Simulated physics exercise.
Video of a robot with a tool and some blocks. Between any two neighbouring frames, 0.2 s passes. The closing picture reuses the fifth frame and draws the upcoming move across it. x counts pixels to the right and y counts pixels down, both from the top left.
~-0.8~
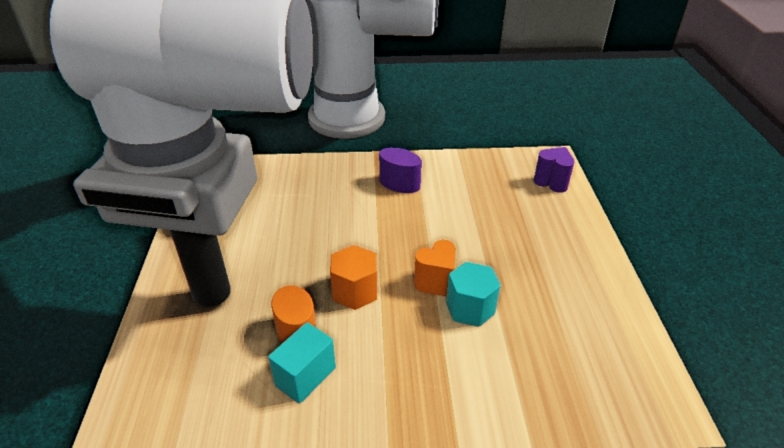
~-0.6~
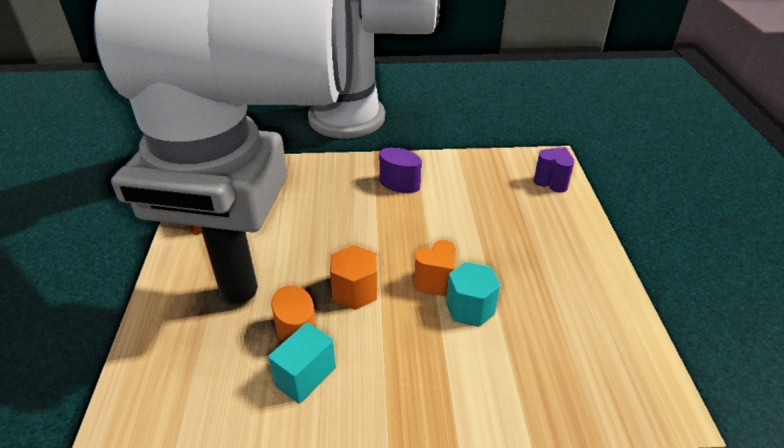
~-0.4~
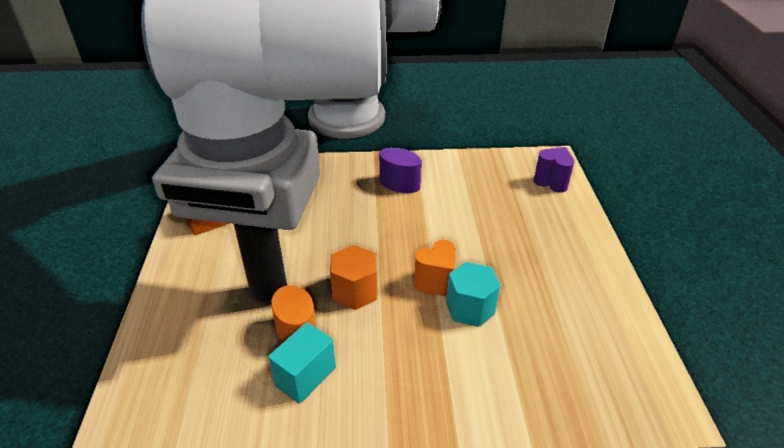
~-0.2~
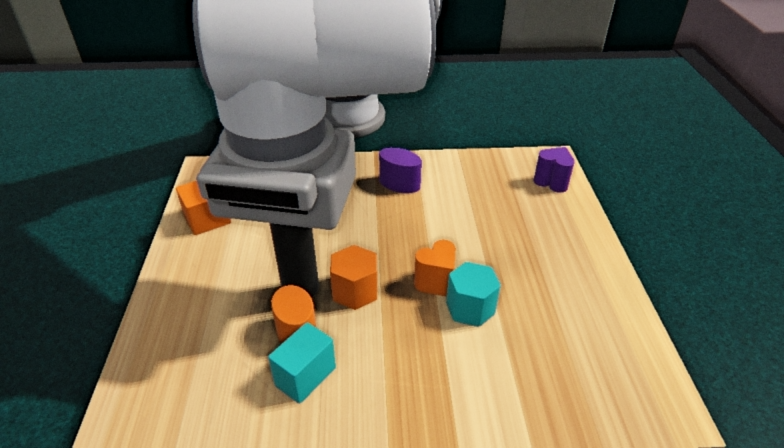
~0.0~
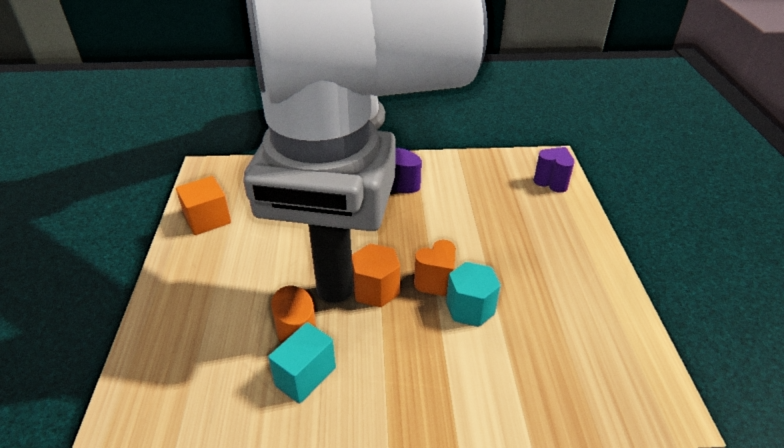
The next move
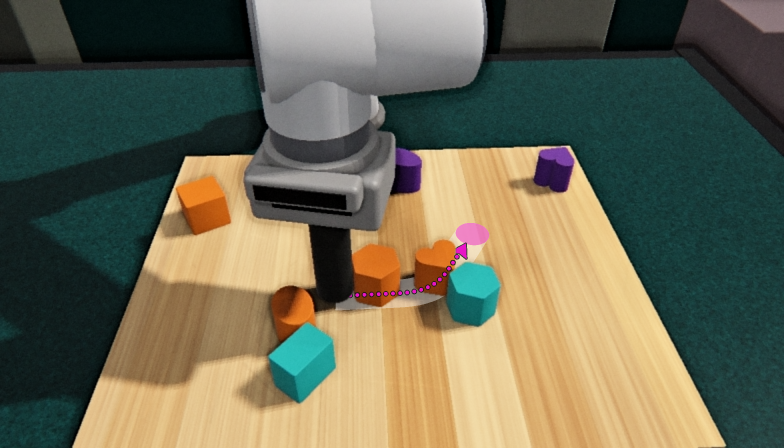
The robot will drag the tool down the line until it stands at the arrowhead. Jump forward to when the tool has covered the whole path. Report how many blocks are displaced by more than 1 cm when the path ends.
I'd say two blocks get moved.
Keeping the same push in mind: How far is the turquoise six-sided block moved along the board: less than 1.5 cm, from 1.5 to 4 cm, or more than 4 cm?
It's set to move under 1.5 cm.
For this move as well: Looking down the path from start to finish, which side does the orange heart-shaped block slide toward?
Pushed right.
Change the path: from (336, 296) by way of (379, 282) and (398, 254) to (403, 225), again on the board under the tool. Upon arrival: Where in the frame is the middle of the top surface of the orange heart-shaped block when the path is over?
It is at (479, 246).
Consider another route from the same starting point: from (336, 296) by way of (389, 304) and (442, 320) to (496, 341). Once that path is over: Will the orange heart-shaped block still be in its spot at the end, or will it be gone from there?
The orange heart-shaped block will be pushed away from where it stands.
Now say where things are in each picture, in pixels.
Tool tip (212, 294); block tops, orange six-sided block (354, 262); orange heart-shaped block (439, 254); turquoise six-sided block (475, 279), in the first picture.
Tool (239, 292); blocks unchanged, in the second picture.
Tool (269, 290); blocks unchanged, in the third picture.
Tool (301, 289); blocks unchanged, in the fourth picture.
Tool (335, 291); orange six-sided block (375, 260); orange heart-shaped block (439, 254); turquoise six-sided block (475, 279), in the fifth picture.
Path on the board, from (336, 296) by way of (400, 293) and (448, 270) to (472, 234).
The first path, step by step. One third of the way, tool (401, 288); orange six-sided block (437, 249), turned 30° anticlockwise; orange heart-shaped block (475, 239), turned 40° clockwise.
Two thirds of the way, tool (449, 264); orange six-sided block (488, 232); orange heart-shaped block (522, 224), turned 50° clockwise.
At the end, tool (473, 228); orange six-sided block (516, 210), turned 35° clockwise; orange heart-shaped block (551, 221), turned 100° clockwise; turquoise six-sided block in place.
